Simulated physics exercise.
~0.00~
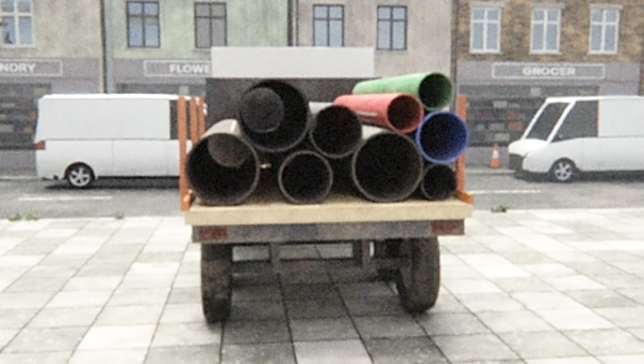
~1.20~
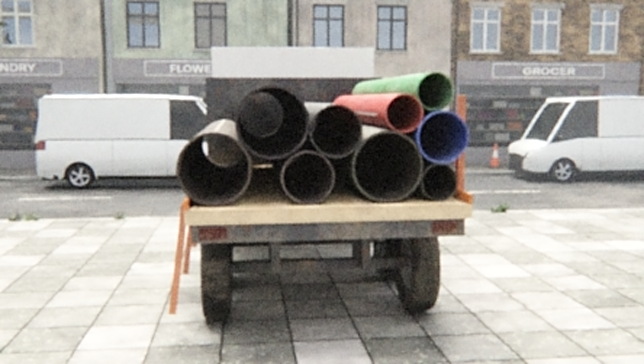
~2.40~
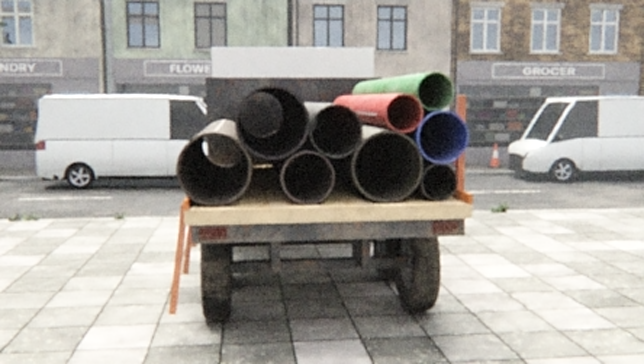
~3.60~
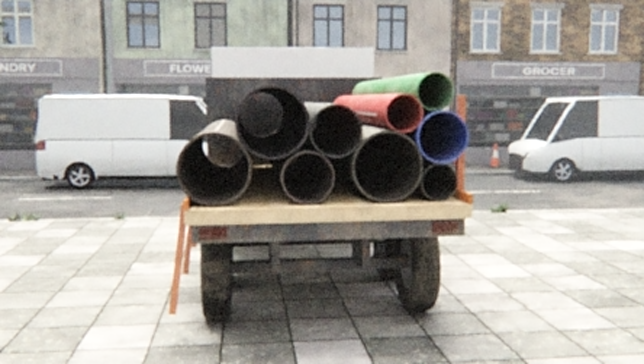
At the start, a flatbed lorry stands on a paved square with its rear towards us, carrying a stack of nine hollow pipes held between upright orange posts. Six pipes are dark, while a red, a green and a blue one sit towards the right of the stack. The posts on the left swing down and hang beside the deck. The large dark pipe at the left end shifts slightly outwards and stops near the edge, while the others barely move. At the end, all the pipes remain aboard, with the coloured ones still resting on others.
